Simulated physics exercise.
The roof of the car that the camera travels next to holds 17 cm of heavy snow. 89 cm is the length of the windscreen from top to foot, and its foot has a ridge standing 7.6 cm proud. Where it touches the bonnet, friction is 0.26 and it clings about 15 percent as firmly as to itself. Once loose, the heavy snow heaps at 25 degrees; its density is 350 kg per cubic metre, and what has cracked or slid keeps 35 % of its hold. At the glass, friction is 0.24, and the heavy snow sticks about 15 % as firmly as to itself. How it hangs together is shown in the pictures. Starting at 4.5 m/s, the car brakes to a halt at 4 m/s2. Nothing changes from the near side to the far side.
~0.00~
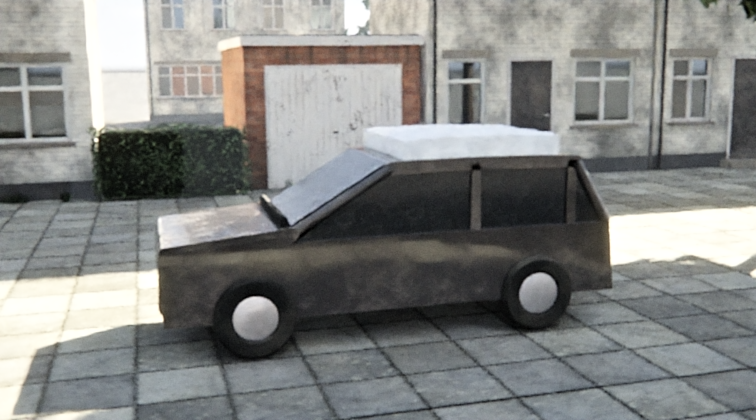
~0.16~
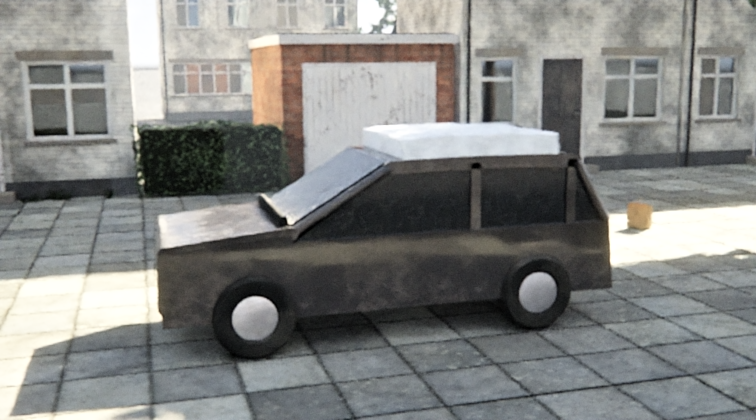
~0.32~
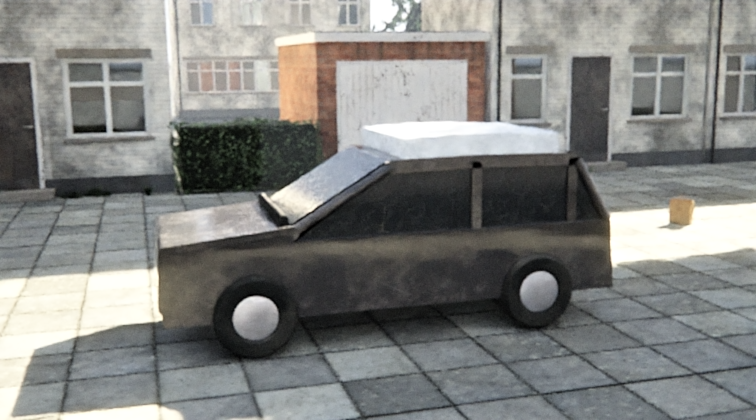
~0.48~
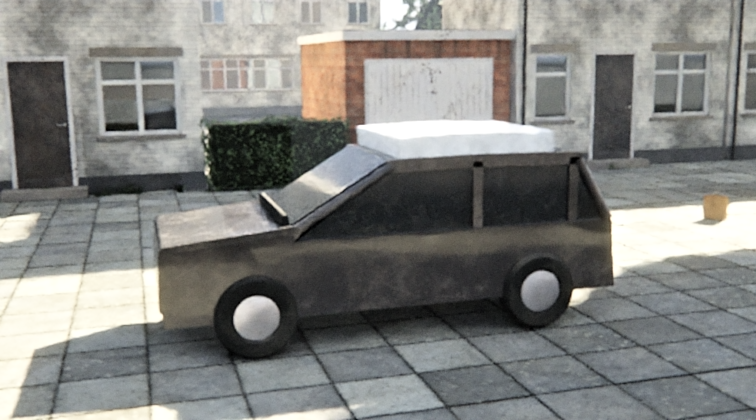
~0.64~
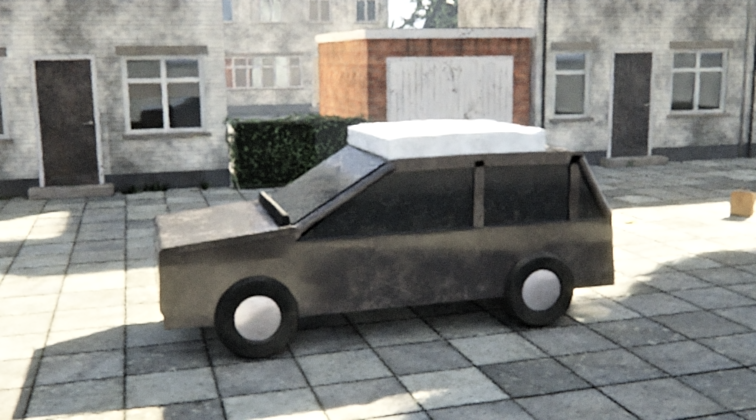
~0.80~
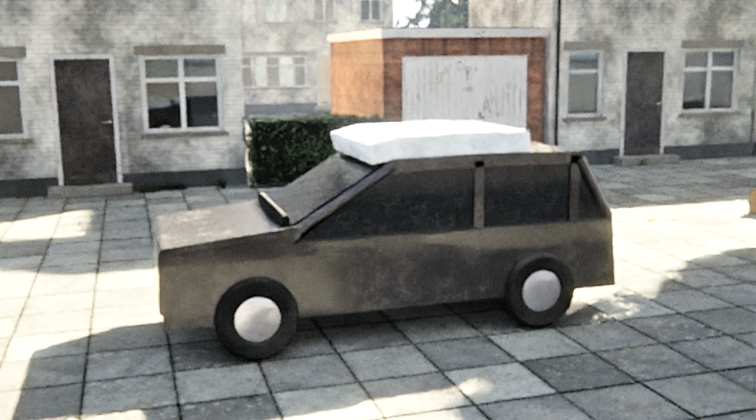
A white slab of snow lies on the roof of a dark grey-brown car, seen side-on from slightly above, its bonnet to the left, on a sunlit paved yard. Behind it stand pale brick houses, a brick garage with a whitish door and a green hedge. The background slides rightward as the camera keeps with the car, then the slab slips forward, slightly over the windscreen's top.
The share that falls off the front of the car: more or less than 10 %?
Higher than 10 %.
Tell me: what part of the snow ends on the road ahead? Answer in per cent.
About 30 %.
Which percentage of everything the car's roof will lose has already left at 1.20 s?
Fraction so far: Roughly 50 %.
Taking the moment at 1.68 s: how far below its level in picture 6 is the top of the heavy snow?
Measured change: Around 5 cm.
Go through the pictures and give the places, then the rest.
The first frame shows front end of the heavy snow at (405, 142).
The second frame shows front end of the heavy snow at (405, 142).
The third frame shows front end of the heavy snow at (404, 141), its middle shifted 1.2 cm.
The fourth frame shows front end of the heavy snow at (399, 141), its middle shifted 5.9 cm.
The fifth frame shows front end of the heavy snow at (389, 145), its middle shifted 15 cm, 1 % of it past the top of the windscreen, in one piece.
The sixth frame shows front end of the heavy snow at (370, 150), its middle shifted 28 cm, 11 % of it past the top of the windscreen, in one piece.
By 1.20 s, 48 % of the snow is on the roof, 45 % on the glass, 7 % on the bonnet and none has gone off the nose.
By 1.68 s, none of the snow is on the roof, 51 % on the glass, 45 % on the bonnet and 3 % has gone off the nose.
By 2.15 s, none of the snow is on the roof, 24 % on the glass, 63 % on the bonnet and 13 % has gone off the nose.
By 2.62 s, none of the snow is on the roof, 23 % on the glass, 51 % on the bonnet and 27 % has gone off the nose.
By 3.10 s, at the end, none of the snow is on the roof, 23 % on the glass, 46 % on the bonnet and 31 % has gone off the nose.
